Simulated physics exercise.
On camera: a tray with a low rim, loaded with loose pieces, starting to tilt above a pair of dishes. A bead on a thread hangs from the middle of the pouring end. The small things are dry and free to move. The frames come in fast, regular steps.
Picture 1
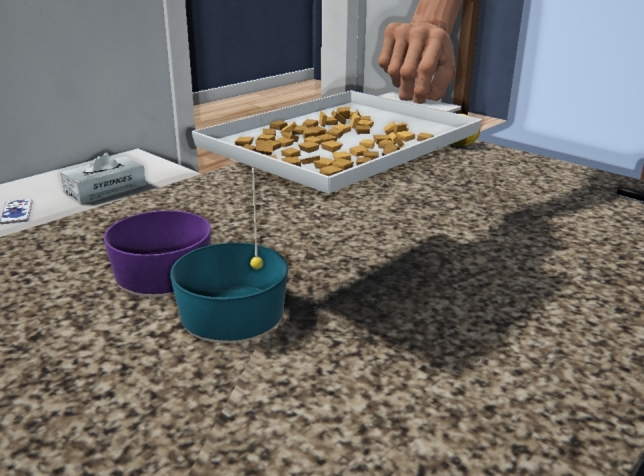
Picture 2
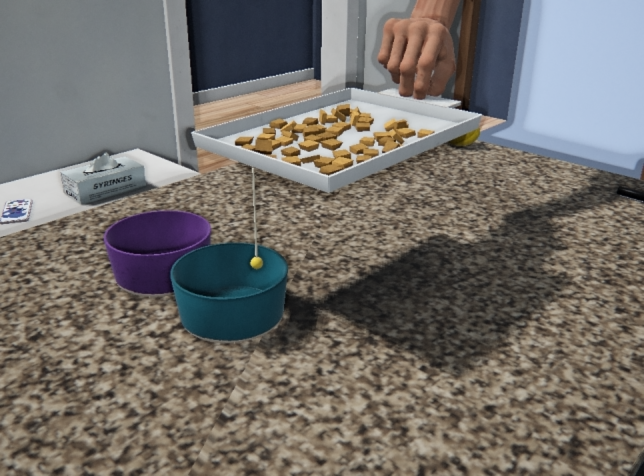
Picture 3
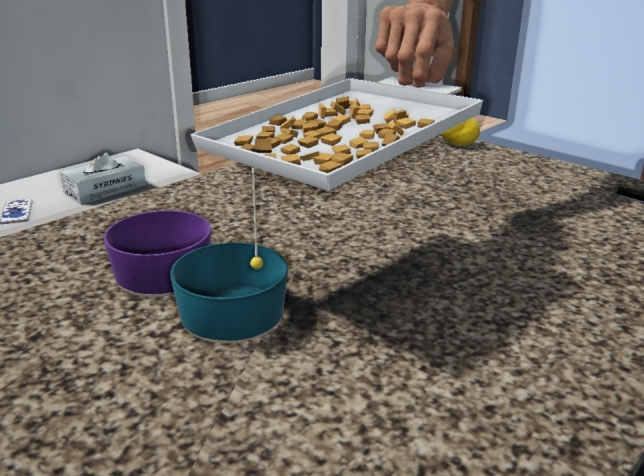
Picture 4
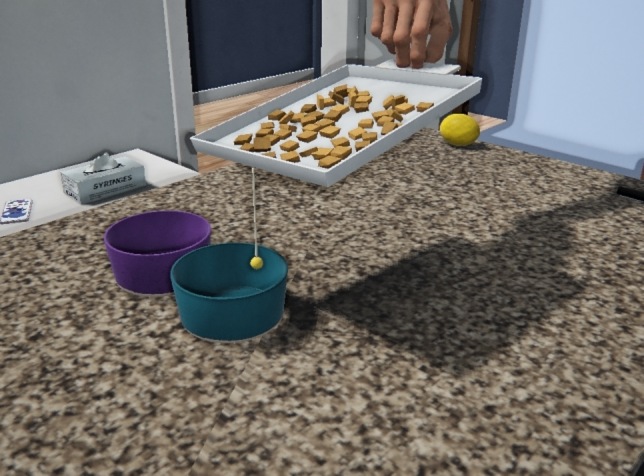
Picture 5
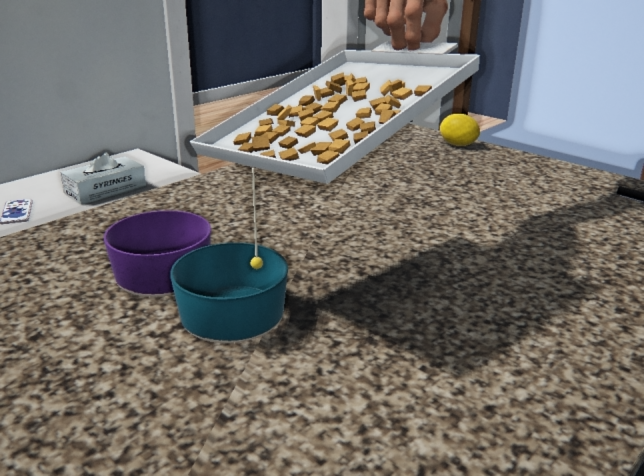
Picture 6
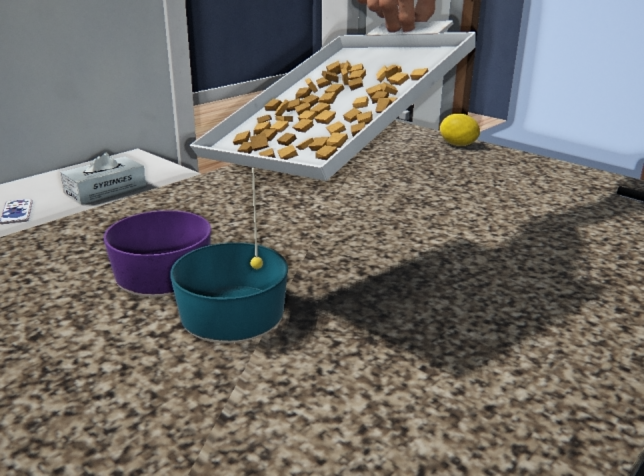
At the start, a hand holds a shallow white tray of small brown squares, nearly level, above a speckled counter with a purple dish and a teal dish. The hand lowers behind the tray as its far side rises, tilting it toward the near left corner, and a yellow lemon comes into view behind.
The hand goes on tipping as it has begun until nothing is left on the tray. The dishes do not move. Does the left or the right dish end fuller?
Fuller: The right dish.
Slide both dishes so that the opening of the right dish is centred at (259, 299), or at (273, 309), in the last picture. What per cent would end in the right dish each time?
In turn 20 and 10 in a hundred.
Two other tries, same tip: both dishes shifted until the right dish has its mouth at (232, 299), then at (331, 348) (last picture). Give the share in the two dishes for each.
Near 80 % and 50 %.
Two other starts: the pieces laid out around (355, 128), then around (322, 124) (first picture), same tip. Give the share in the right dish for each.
First some 80, then 80 per cent.
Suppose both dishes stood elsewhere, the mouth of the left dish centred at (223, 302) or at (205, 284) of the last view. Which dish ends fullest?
In turn: The left-hand dish; the left-hand dish.
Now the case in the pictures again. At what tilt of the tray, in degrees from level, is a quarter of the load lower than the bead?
Around 110° of tilt.
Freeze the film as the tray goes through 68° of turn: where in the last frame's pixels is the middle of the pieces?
Around (242, 129).
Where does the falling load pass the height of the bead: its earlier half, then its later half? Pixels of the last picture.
At about (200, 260), then at (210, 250).
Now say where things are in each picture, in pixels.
Corners of the pouring end at (195, 131) and (329, 176), level; middle of the load at (327, 139), cereal squares; left dish at (115, 267); right dish at (185, 310); bead on its thread at (257, 263), in the first frame.
Corners of the pouring end at (195, 132) and (328, 175), level; middle of the load at (327, 138), in the second frame.
Corners of the pouring end at (194, 134) and (327, 173), tipped barely, lowest at the left corner; middle of the load at (326, 133), in the third frame.
Corners of the pouring end at (194, 137) and (326, 170), tipped a little, lowest at the left corner; middle of the load at (325, 125), in the fourth frame.
Corners of the pouring end at (193, 141) and (323, 168), tipped clearly, lowest at the left corner; middle of the load at (323, 117), in the fifth frame.
Corners of the pouring end at (193, 144) and (321, 165), tipped clearly, lowest at the left corner; middle of the load at (321, 110); left dish at (115, 267); right dish at (185, 310), in the sixth frame.
Soon after the last picture, tray tipped steeply; nearly all on the tray; a stray few in the air.
A little later, tray tipped past a quarter turn; about a third on the tray; about a quarter in the right dish; a stray few in the left dish; a small part outside both; about a third in the air.
Later still, tray tipped past a quarter turn; about two thirds in the right dish; a small part in the left dish; about a quarter outside both; a stray few in the air.
At rest, tray tipped past a quarter turn; about two thirds in the right dish; a small part in the left dish; about a quarter outside both; a stray few in the air.
